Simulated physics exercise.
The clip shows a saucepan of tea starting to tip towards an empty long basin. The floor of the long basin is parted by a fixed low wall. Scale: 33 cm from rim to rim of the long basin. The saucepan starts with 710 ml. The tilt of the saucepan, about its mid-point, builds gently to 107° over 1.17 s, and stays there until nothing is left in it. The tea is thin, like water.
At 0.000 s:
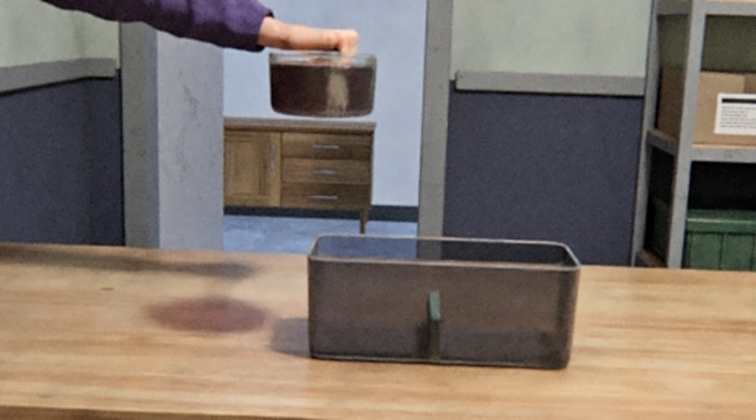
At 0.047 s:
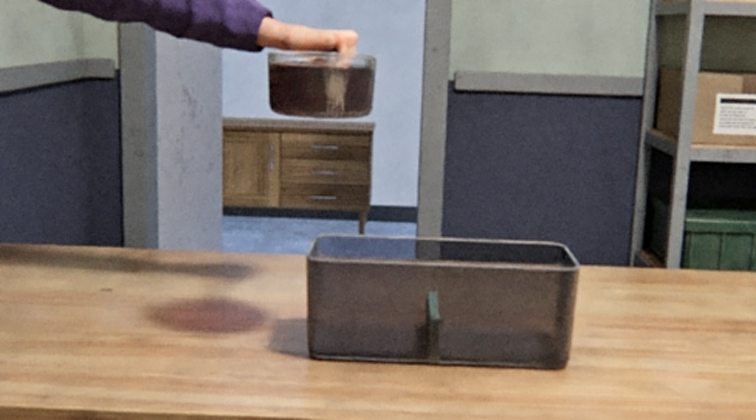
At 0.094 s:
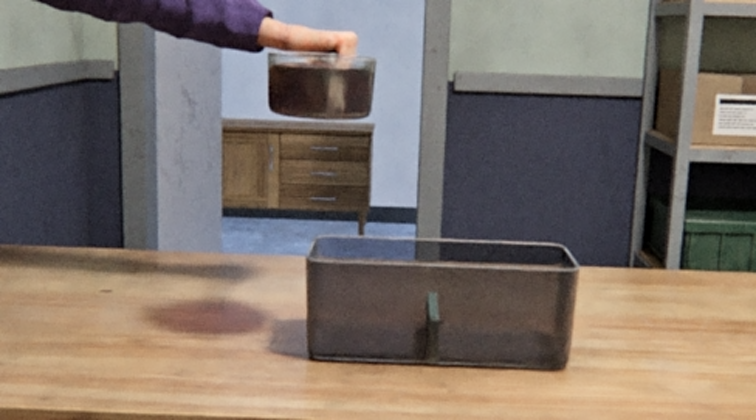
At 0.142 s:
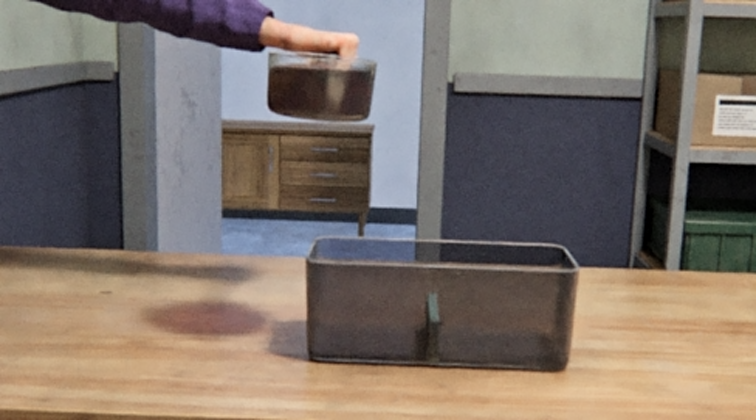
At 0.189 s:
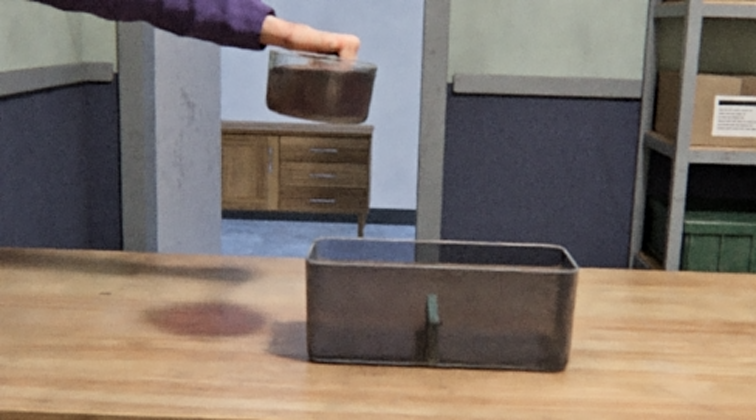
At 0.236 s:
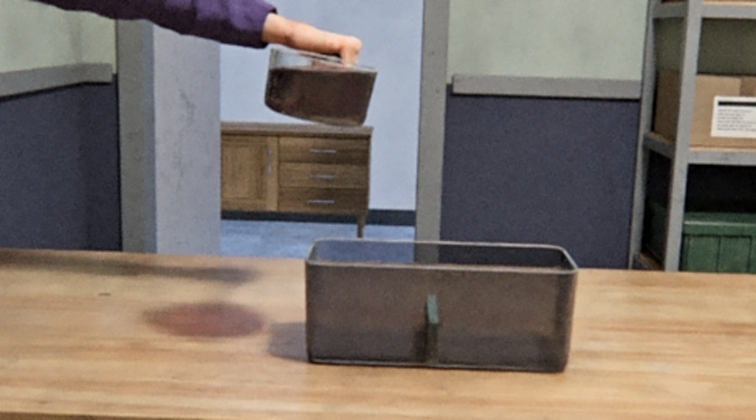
The footage shows a hand in a purple sleeve holding a clear container of dark liquid above a wooden table with an empty long basin, then slowly tilting the container slightly down to the right while the basin stays still.
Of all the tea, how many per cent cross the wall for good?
About 52 per cent.
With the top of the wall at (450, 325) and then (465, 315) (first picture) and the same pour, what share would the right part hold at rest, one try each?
In turn about 40 and 10 per cent.
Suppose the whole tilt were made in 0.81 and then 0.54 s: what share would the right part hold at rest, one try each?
First 45, then 30 per cent.
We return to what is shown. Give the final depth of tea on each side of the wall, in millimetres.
Some 16 mm on the left and 18 mm on the right.
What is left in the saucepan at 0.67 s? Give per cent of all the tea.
Some 58 per cent.
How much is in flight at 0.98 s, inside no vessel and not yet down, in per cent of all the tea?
Near 16 in a hundred.
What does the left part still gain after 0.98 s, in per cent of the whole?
Near 22 in a hundred.
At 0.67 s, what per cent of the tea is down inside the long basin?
Some 6 per cent.
By 0.67 s the tilt is 65° and 59 per cent is still to pour, 5 is left of the wall and 2 right of it.
By 0.98 s the tilt is 100° and 10 per cent is still to pour, 23 is left of the wall and 51 right of it.
By 1.31 s the tilt is 107° and 0 per cent is still to pour, 45 is left of the wall and 52 right of it.
By 1.67 s the tilt is 107° and 0 per cent is still to pour, 46 is left of the wall and 52 right of it.
At rest 46 per cent lies left of the wall, 52 right of it and 2 outside.
